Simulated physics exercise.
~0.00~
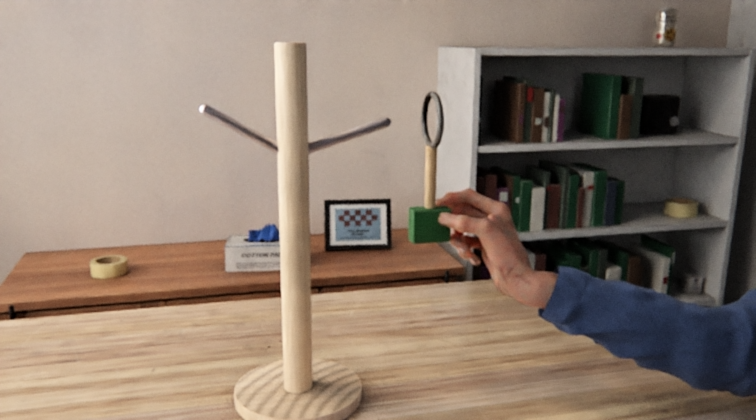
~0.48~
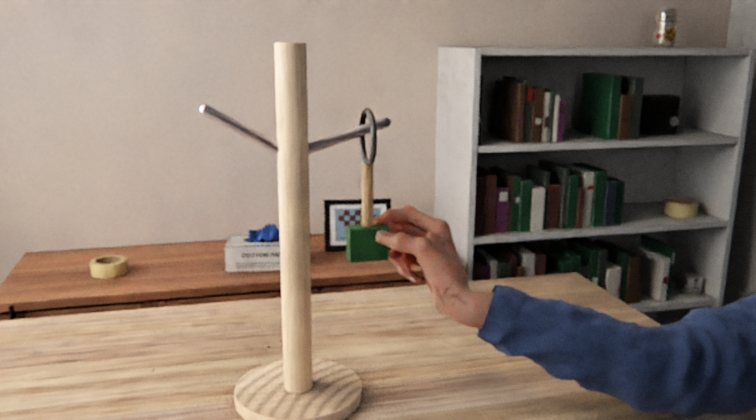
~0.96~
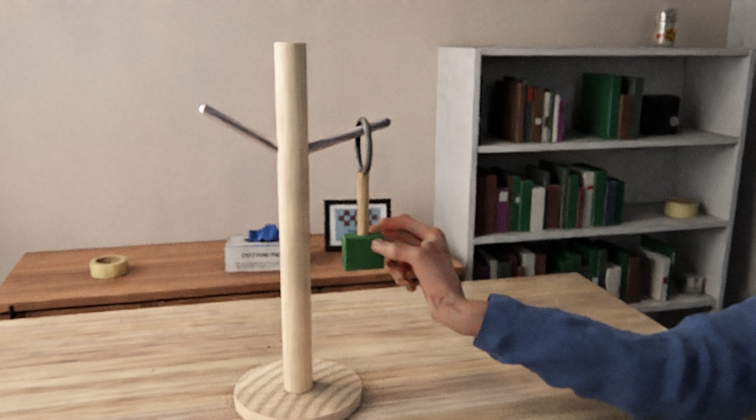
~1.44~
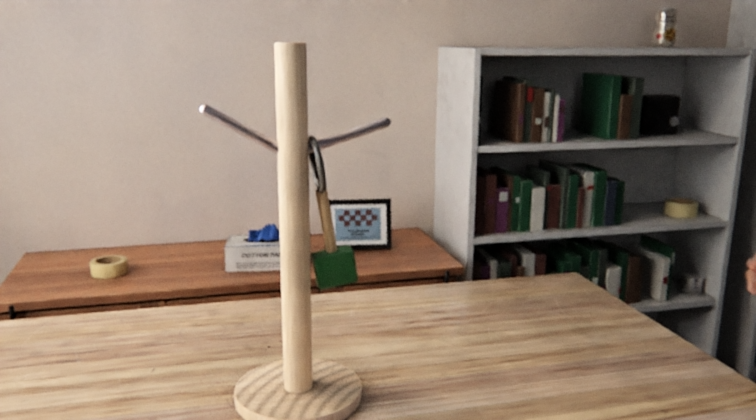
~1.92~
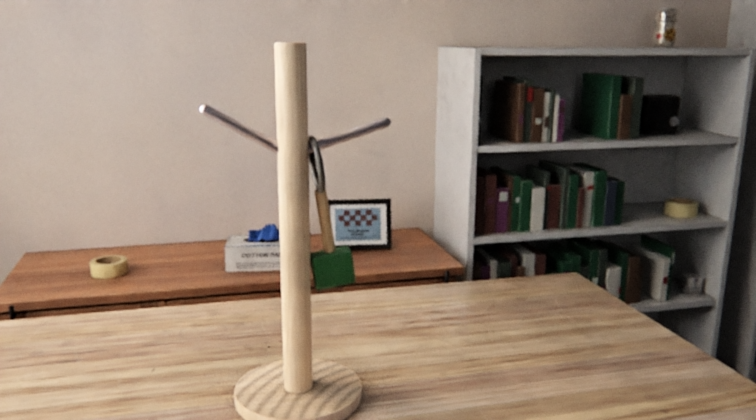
To begin with, a hand in a blue sleeve holds a green brush with a wooden handle and a dark ring, to the right of a wooden peg stand on a table. The hand carries the brush left until its ring is around the right peg, then lowers it slightly. Next, the hand lets go and draws back to the right, while the brush ends up farther left, close to the post, hanging at a slight tilt. The brush shifts only a little after that. It remains hooked on its peg, and the stand stays in place throughout.
